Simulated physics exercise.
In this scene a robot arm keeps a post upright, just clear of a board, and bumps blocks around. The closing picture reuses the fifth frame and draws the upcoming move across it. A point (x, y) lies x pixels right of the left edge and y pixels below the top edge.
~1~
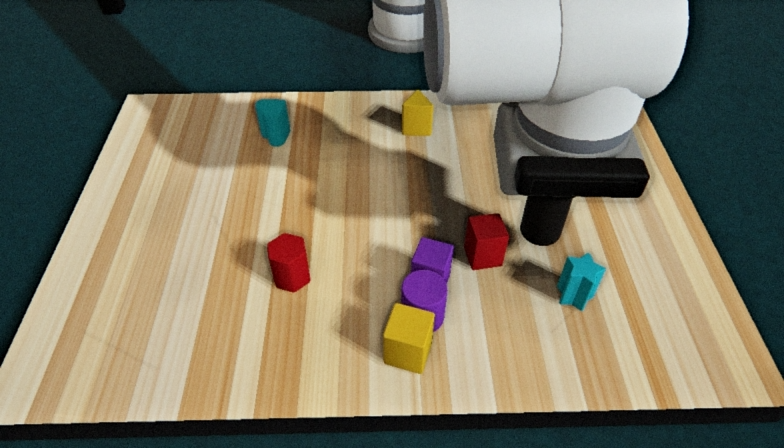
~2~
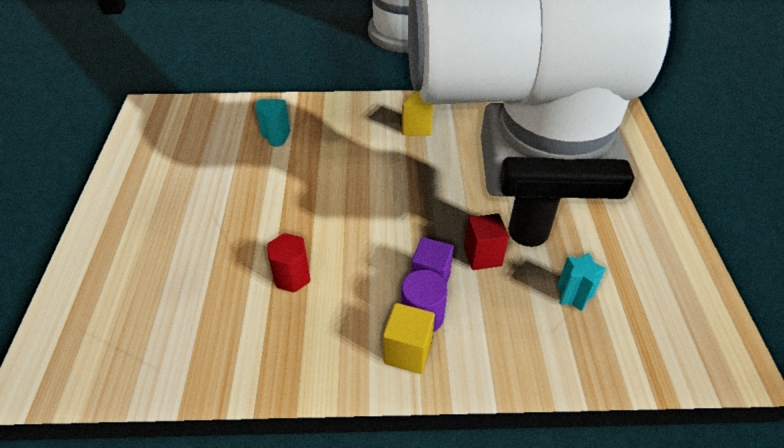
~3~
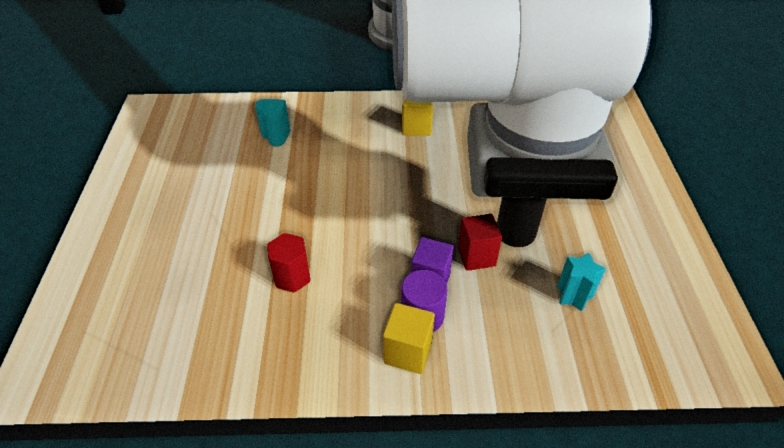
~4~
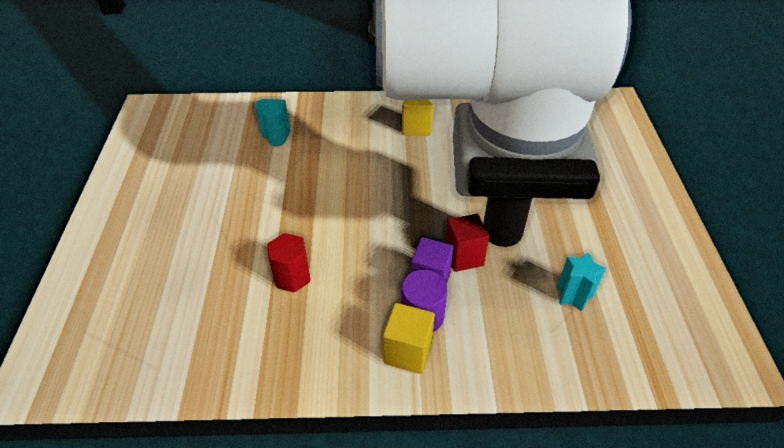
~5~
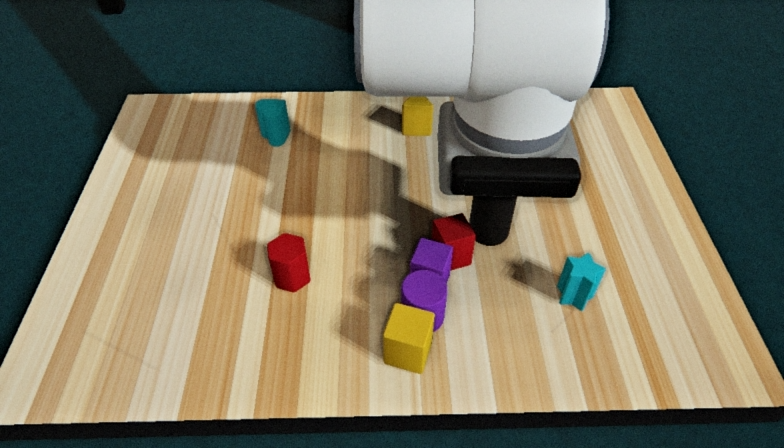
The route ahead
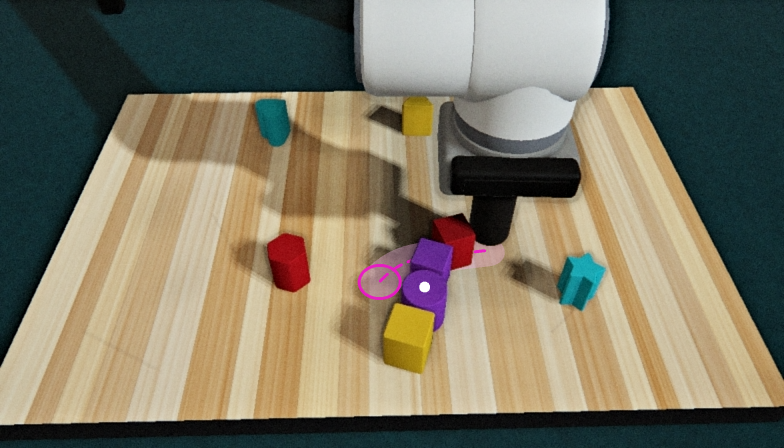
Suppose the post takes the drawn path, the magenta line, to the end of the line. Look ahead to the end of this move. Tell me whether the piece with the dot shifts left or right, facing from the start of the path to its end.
Sideways shift: Left.
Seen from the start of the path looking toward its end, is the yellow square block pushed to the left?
Yes - that is the case.
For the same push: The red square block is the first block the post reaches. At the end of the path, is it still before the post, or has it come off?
That block drops off.
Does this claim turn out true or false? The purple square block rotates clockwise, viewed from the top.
The claim does not hold.
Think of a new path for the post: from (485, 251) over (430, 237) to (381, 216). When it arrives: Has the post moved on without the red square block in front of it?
Going by the path, yes.
The drawn path runs from (485, 251) over (447, 255) and (409, 261) to (380, 282); the dot is on the purple disc.
What follows on the original path. One third of the way, post at (448, 237); purple square block at (426, 255), turned 15° anticlockwise; red square block at (412, 228), turned 15° clockwise.
Two thirds of the way, post at (409, 243); yellow square block at (409, 332); purple disc at (423, 295); purple square block at (413, 263), turned 35° anticlockwise; red square block at (371, 232), turned 25° clockwise.
At the end, post at (379, 264); yellow square block at (409, 342), turned 15° clockwise; purple disc at (428, 306); purple square block at (404, 277), turned 65° anticlockwise; red square block at (345, 238), turned 50° clockwise.
